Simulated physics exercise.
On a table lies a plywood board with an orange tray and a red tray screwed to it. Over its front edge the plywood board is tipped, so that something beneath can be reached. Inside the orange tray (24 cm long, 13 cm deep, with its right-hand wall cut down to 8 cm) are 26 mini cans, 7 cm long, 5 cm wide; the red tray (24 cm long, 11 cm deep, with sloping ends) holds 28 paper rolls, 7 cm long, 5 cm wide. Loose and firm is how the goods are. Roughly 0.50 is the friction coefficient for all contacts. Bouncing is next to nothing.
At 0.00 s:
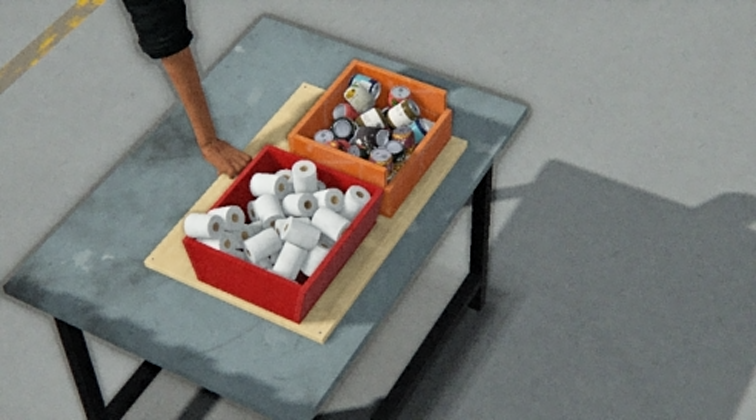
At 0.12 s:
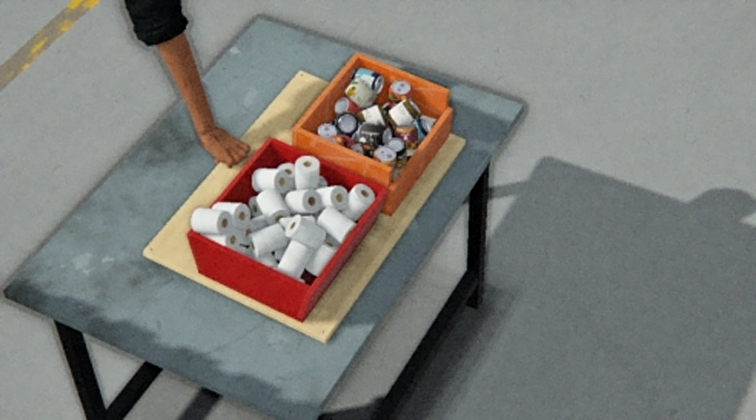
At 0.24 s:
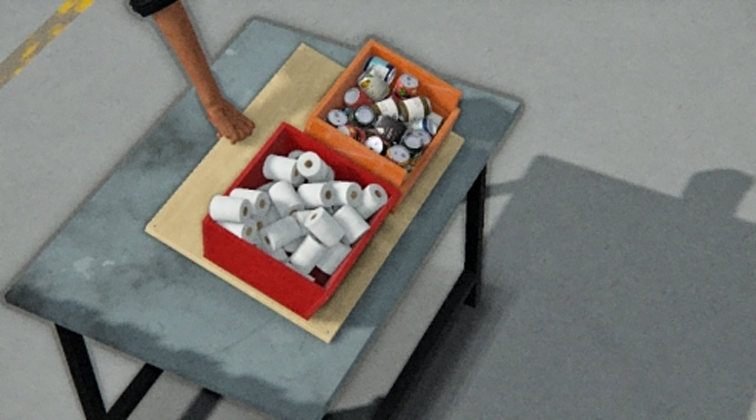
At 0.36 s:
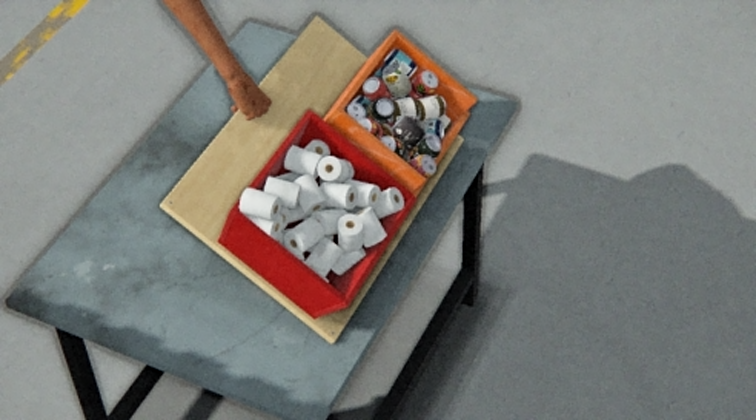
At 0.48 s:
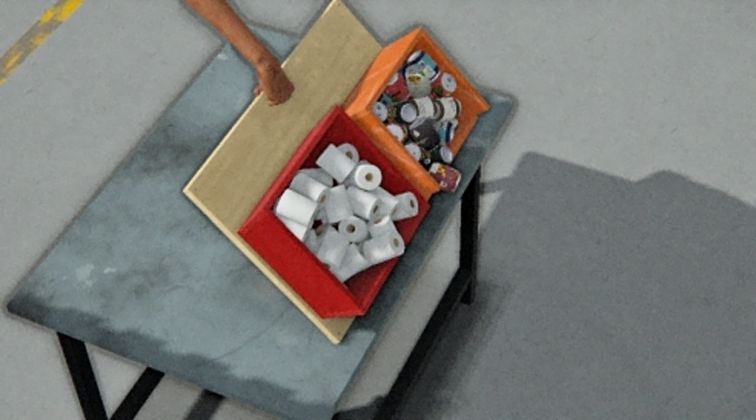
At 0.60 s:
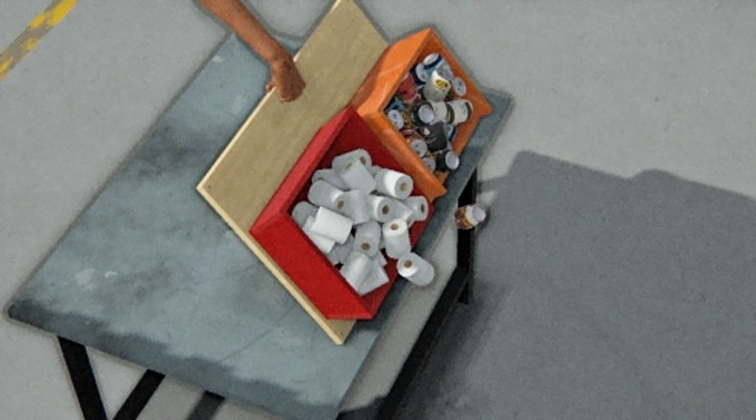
A hand tilts a board carrying two trays steeply until a can and a paper roll drop out.
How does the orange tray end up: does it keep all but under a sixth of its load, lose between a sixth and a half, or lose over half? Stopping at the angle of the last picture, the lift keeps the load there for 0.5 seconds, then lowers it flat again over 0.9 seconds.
My money is on a spill of a sixth up to half of the load.
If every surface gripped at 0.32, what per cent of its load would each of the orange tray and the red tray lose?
In that case the orange tray sheds 20 per cent, while the red tray sheds 20 per cent.
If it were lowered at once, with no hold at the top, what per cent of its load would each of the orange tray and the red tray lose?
With that change, orange tray sheds 30 percent and red tray sheds 10 percent.
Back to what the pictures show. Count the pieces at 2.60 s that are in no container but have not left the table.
My count comes to close to 0.
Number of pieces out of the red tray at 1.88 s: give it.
Red tray: Roughly 5 out by then.
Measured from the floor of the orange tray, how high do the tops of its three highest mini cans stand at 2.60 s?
About 12 cm.
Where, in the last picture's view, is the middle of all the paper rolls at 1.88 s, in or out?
They're centred near (317, 252).
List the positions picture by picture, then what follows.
In the first frame (each is followed by its nearest rim corner in this view), orange tray (its farthest corner), (358, 62); red tray, (301, 288); 0° from level; none out.
In the second frame, orange tray, (360, 55); red tray, (309, 289); 5° from level.
In the third frame, orange tray, (375, 43); red tray, (325, 292); 18° from level.
In the fourth frame, red tray, (345, 300); 33° from level.
In the fifth frame, red tray, (362, 308); 46° from level.
In the sixth frame, red tray, (371, 312); 51° from level; 2 out, the lowest can at (469, 216).
After 0.92 s, tilt 51°; orange tray 24 in, 2 out and red tray 26 in, 2 out.
After 1.32 s, tilt 43°; orange tray 21 in, 5 out and red tray 24 in, 4 out.
After 1.88 s, tilt 2°; orange tray 19 in, 7 out and red tray 23 in, 5 out.
Outcome (at 2.60 s), orange tray 19 in, 7 out and red tray 23 in, 5 out. Asked share, 7 of 26, 27 per cent.
